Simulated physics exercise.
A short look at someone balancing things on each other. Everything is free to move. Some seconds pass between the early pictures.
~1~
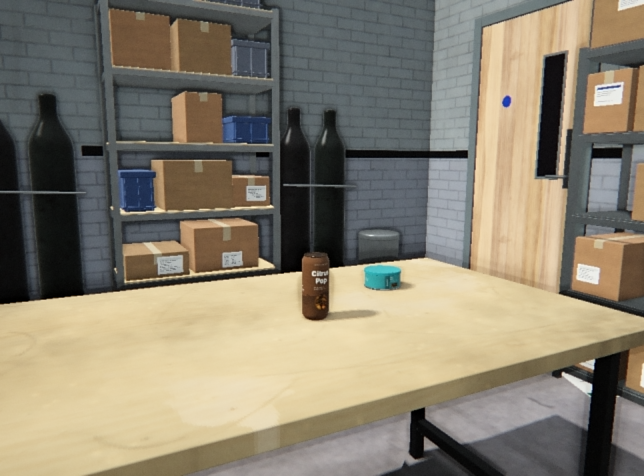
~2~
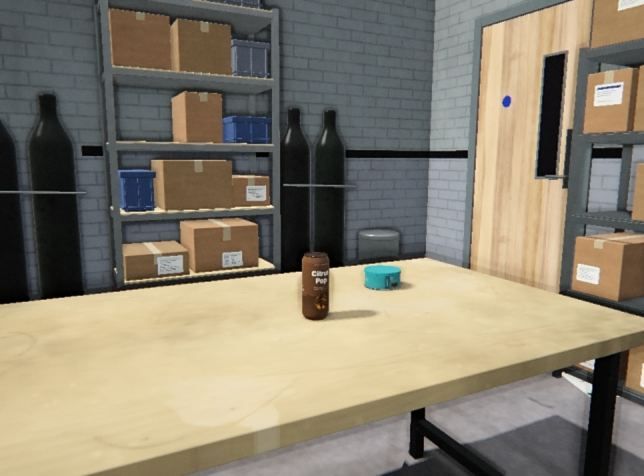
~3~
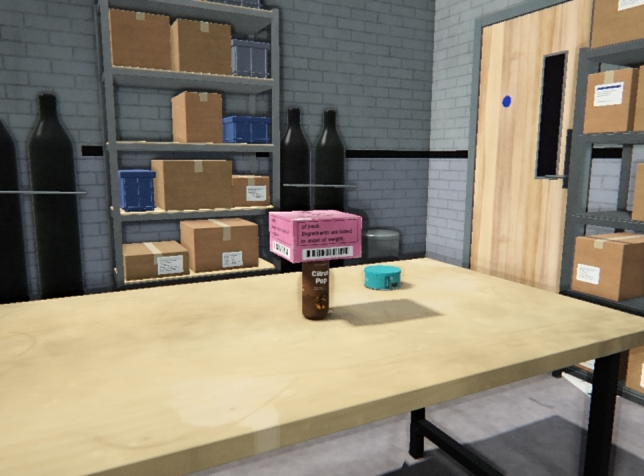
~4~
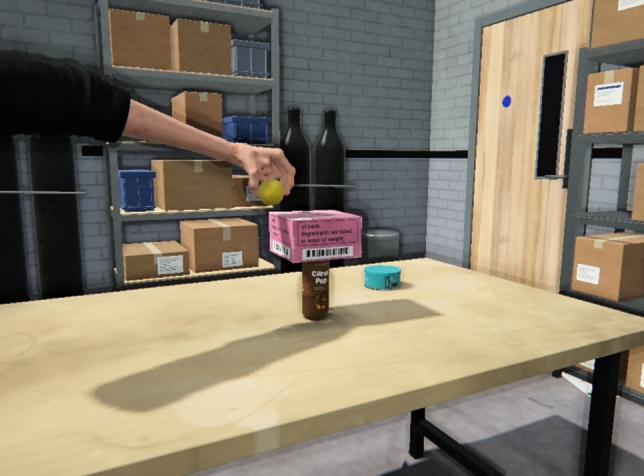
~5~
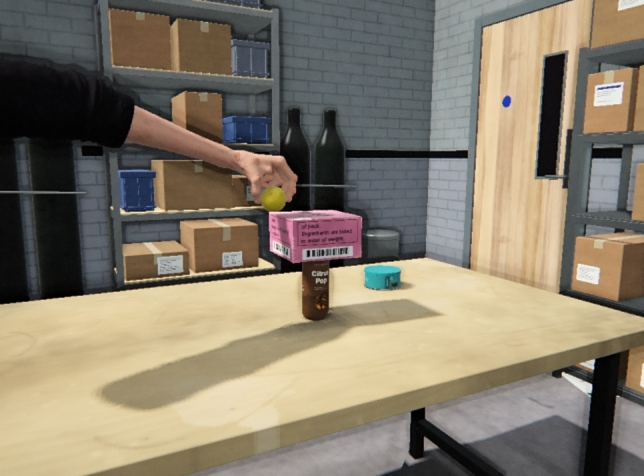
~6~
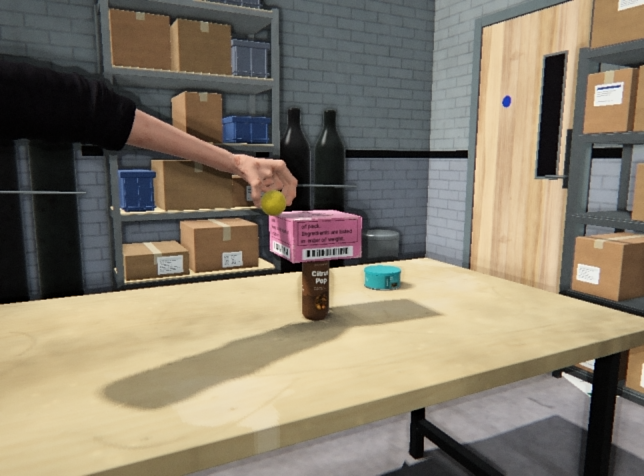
To begin with, a brown can and a turquoise tub stand on a wooden table, and then a pink box appears on top of the can. An arm reaches in from the left holding a yellow lemon, lowers it slightly to the top of the box, and keeps its hand on it.
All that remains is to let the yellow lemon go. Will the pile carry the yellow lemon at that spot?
Outcome: The pile comes apart.
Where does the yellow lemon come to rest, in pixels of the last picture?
At about (239, 316).
Then, 0.30 s after the last picture, yellow lemon now fallen.
Then, 0.60 s after the last picture, things are still on the move.
At rest, fallen, yellow lemon; the other 3 in place. Seen from the same camera at the end, yellow lemon near (238, 316). The pile gives way.
